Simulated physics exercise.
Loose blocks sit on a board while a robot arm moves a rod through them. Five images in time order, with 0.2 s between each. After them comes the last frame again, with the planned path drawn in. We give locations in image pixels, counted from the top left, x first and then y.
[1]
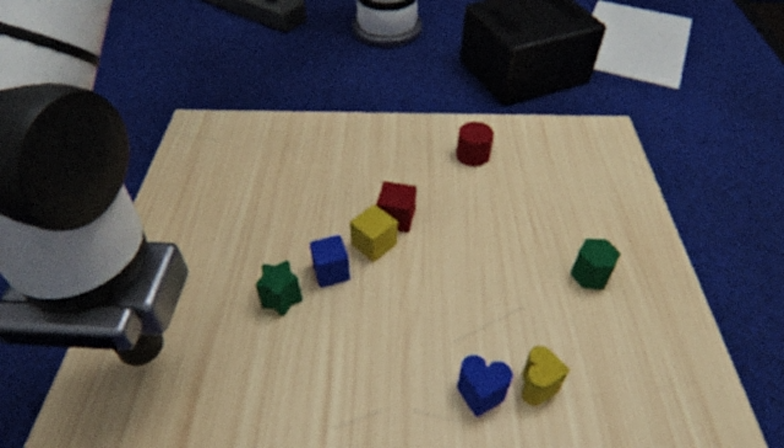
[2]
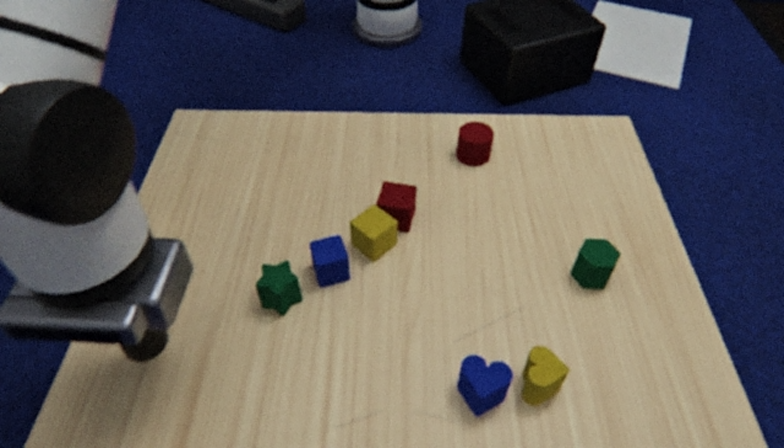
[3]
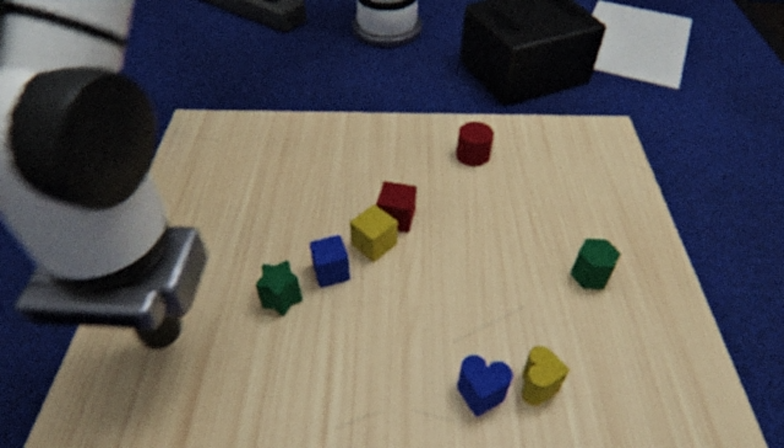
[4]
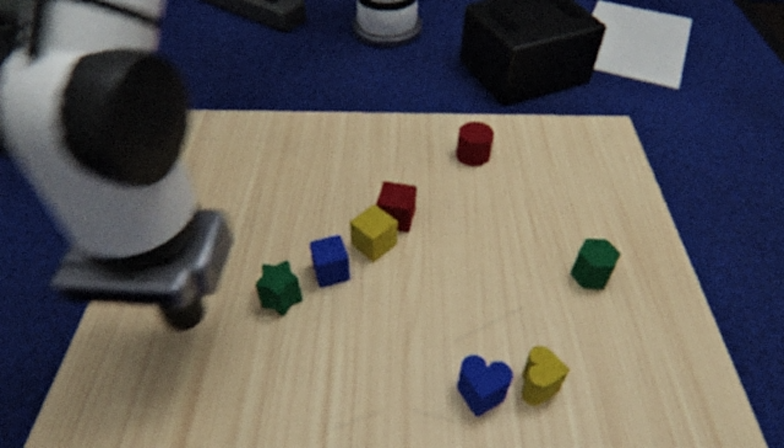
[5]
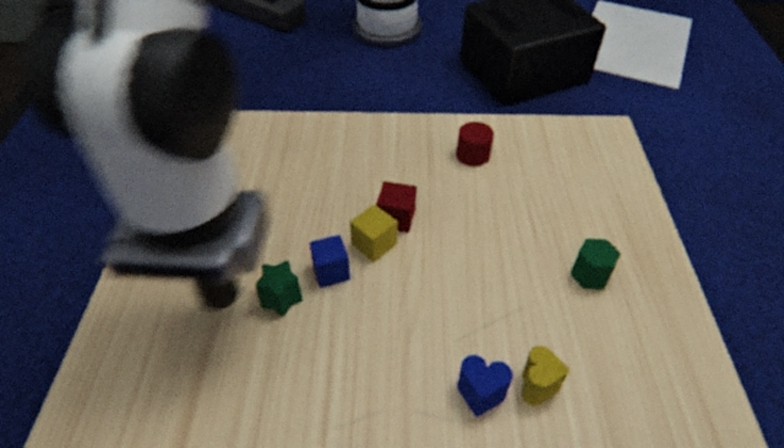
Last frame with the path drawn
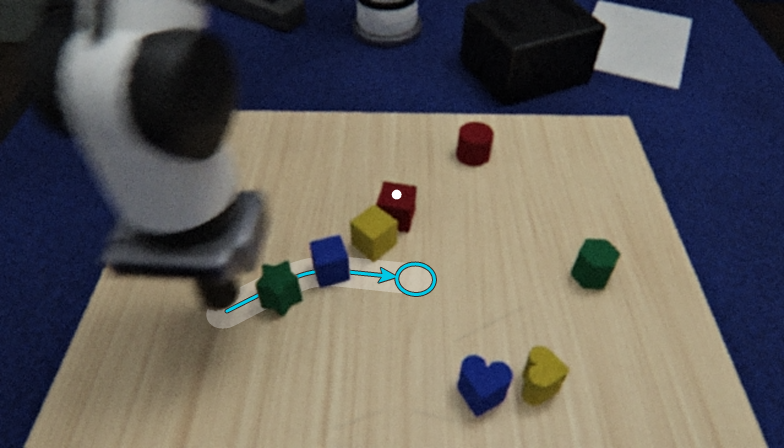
To begin with, a robot arm holds a rod at the left side of a wooden board scattered with small coloured blocks. The arm edges right, then swings faster up and to the right, bringing the rod close beside the green star, while all the blocks stay still.
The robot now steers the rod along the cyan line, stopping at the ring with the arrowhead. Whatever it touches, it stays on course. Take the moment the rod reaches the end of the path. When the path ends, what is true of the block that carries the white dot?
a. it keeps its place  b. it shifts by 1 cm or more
a.
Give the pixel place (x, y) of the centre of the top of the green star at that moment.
My best guess is (344, 278).
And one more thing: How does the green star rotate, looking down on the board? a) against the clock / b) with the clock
My pick is b.
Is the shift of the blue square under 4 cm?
Short answer: No.
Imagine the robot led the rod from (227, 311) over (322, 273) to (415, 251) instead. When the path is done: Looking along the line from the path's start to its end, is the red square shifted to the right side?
I'd say no.
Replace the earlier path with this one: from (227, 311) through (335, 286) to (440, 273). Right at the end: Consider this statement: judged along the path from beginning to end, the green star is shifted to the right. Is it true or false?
The statement is correct.
Path on the board, from (227, 311) through (288, 280) and (351, 272) to (416, 279); the dot is on the red square.
What follows on the original path. One third of the way, rod at (286, 263); green star at (314, 271), turned 25° clockwise; blue square at (340, 248), turned 25° anticlockwise.
Two thirds of the way, rod at (350, 256); green star at (342, 278), turned 95° clockwise; blue square at (386, 248), turned 65° anticlockwise; yellow square at (381, 220), turned 30° anticlockwise.
At the end, rod at (417, 262); green star at (344, 278), turned 105° clockwise; blue square at (451, 247), turned 100° anticlockwise; yellow square at (381, 220), turned 30° anticlockwise; red square in place.
